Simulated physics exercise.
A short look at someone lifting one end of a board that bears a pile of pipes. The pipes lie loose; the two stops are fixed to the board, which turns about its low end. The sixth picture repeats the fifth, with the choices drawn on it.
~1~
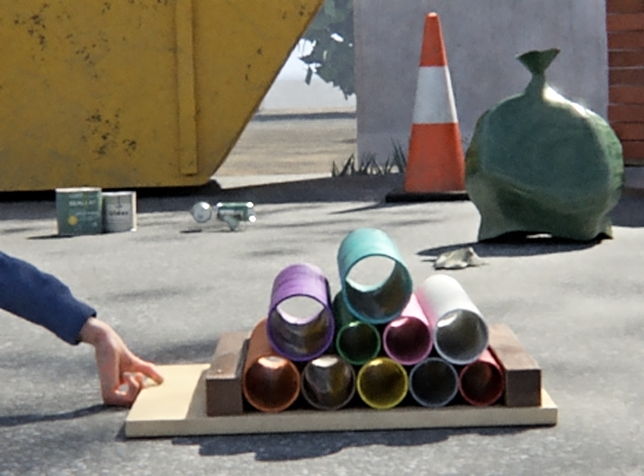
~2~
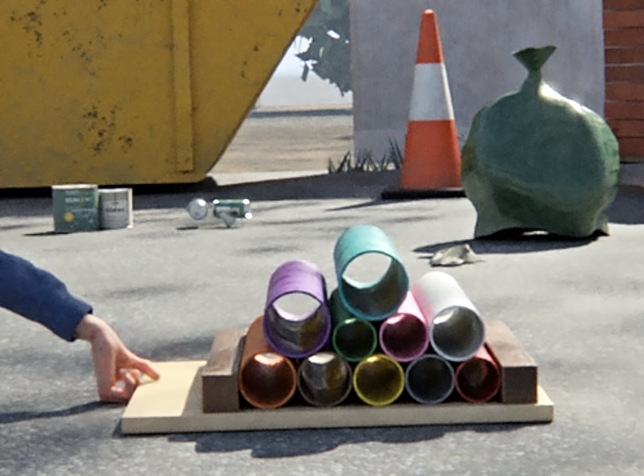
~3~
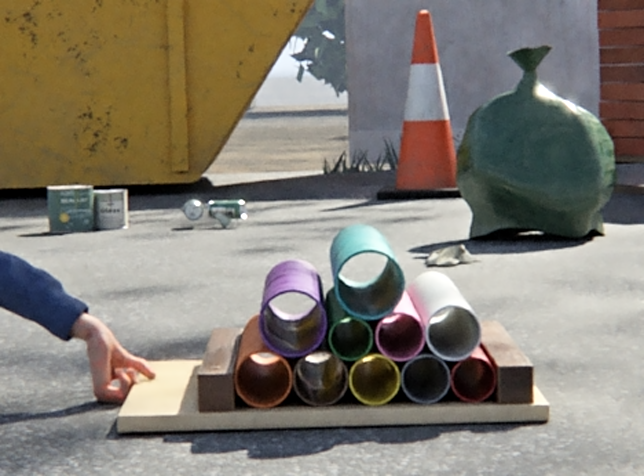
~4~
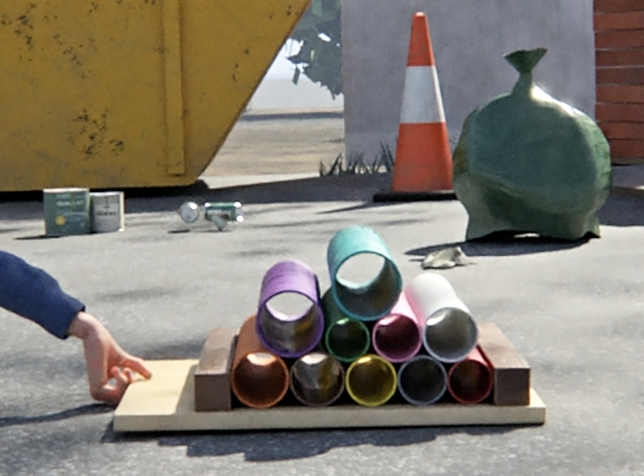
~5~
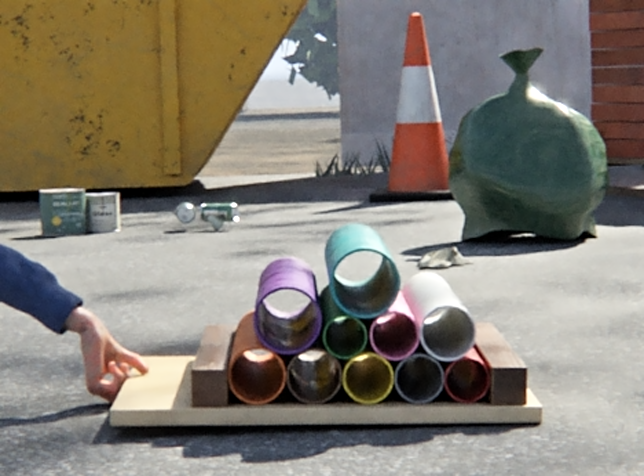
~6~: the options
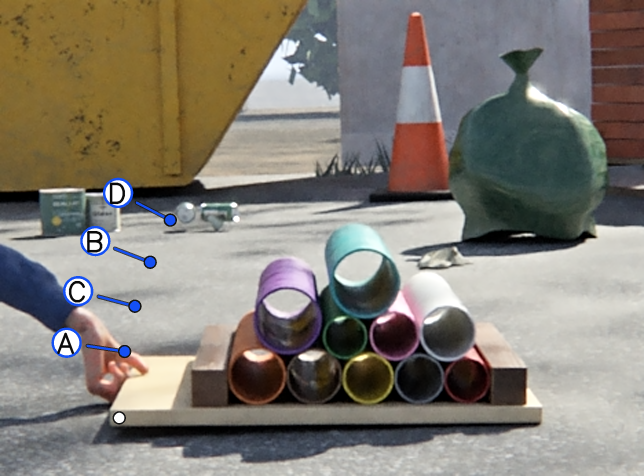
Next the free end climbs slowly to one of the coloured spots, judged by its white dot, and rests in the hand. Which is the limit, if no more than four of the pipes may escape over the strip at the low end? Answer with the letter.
Up to B.
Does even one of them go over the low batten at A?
At A: No.
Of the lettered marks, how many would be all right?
The number is three.
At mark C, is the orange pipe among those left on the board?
Yes.
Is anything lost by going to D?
Yes, at D.
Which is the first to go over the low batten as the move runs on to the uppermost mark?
The white one.
On the marked copy, A at (124, 351); B at (151, 262); C at (135, 306); D at (171, 220); the white dot at (119, 418).
Following B. Soon after the start, board at 15°.
Later, board at 23°.
In the end, board at 23°, one over the low batten (white).
As for the rest, A none over the low batten; C none over the low batten; D five over the low batten.
